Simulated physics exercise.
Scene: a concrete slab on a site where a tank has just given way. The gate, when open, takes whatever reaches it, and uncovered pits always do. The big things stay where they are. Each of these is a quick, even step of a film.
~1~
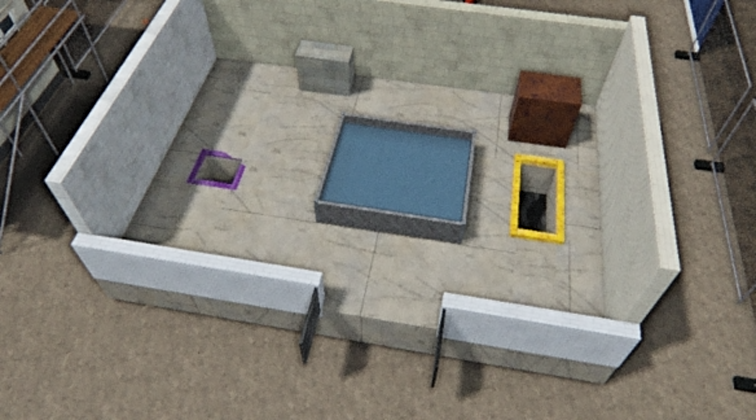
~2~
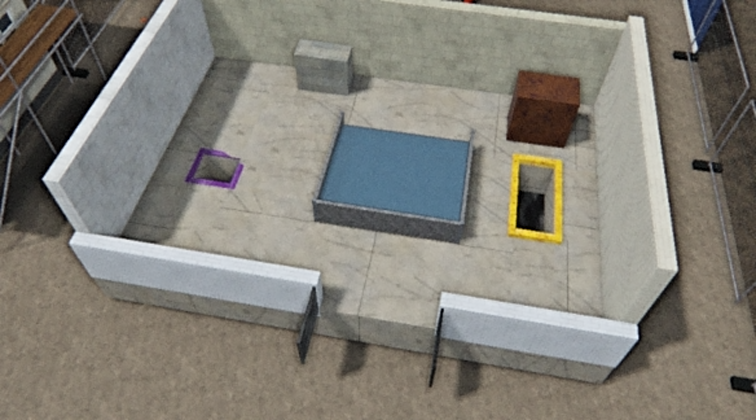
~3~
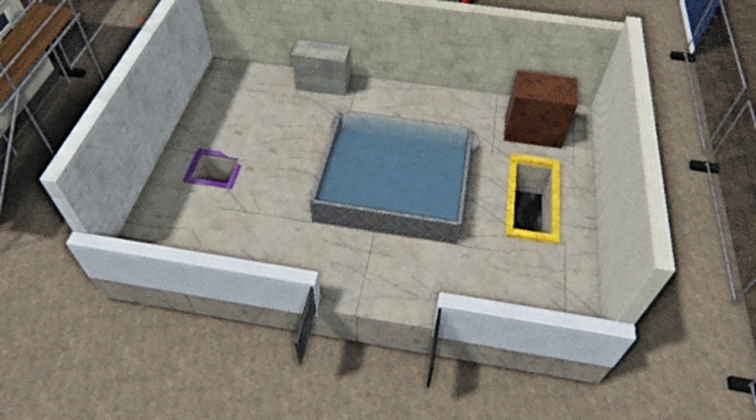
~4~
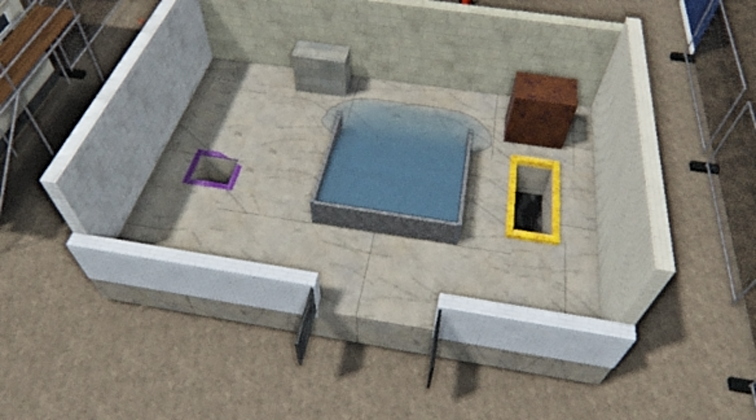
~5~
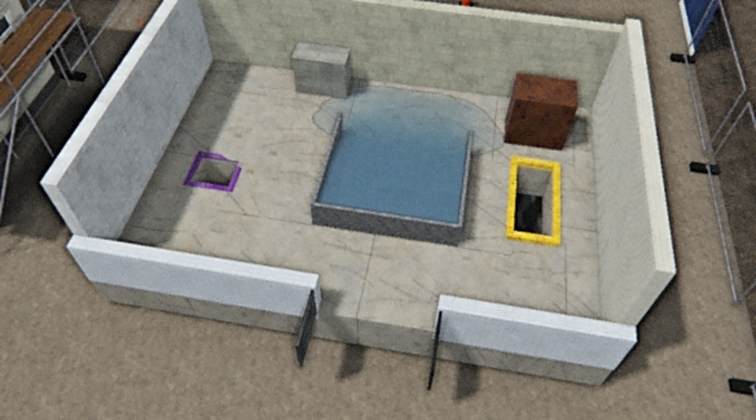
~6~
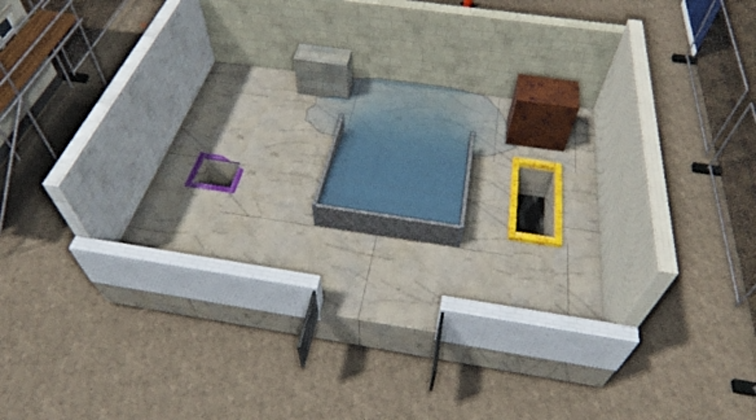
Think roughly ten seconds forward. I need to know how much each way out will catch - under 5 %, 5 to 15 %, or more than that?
In order: The gate gets a mere sliver - short of five per cent; the purple pit gets a medium chunk - five to fifteen per cent; the yellow pit gets a mere sliver - short of five per cent.
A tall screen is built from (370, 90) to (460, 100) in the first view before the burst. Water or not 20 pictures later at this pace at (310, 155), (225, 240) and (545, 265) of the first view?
Okay, the first comes out left untouched, the next left untouched, and the last left untouched.
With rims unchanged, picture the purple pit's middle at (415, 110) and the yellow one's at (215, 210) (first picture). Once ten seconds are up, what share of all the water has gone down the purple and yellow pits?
The purple pit takes 55 per cent, and the yellow pit takes 0 per cent.
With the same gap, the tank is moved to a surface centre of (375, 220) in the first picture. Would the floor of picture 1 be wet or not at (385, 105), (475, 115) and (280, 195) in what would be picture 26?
Soaked - soaked - unflooded.
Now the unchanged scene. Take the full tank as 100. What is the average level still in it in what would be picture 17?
Near 40 in a hundred.
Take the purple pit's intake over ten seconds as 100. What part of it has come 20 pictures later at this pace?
About 0 %.
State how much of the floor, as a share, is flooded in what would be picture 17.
Some 25 in a hundred.
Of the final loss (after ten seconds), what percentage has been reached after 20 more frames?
Near 0 in a hundred, I reckon.
A moment on, water covers 20 % of the floor; the gate 0 %, the purple pit 0 %, the yellow pit 0 %.
Next, water covers 25 % of the floor; the gate 0 %, the purple pit 0 %, the yellow pit 0 %.
Then, water covers 45 % of the floor; the gate 0 %, the purple pit 0 %, the yellow pit 0 %.
Later, water covers 70 % of the floor; the gate 0 %, the purple pit 3 %, the yellow pit 1 %.
In the end, water covers 90 % of the floor; the gate 3 %, the purple pit 8 %, the yellow pit 1 %.
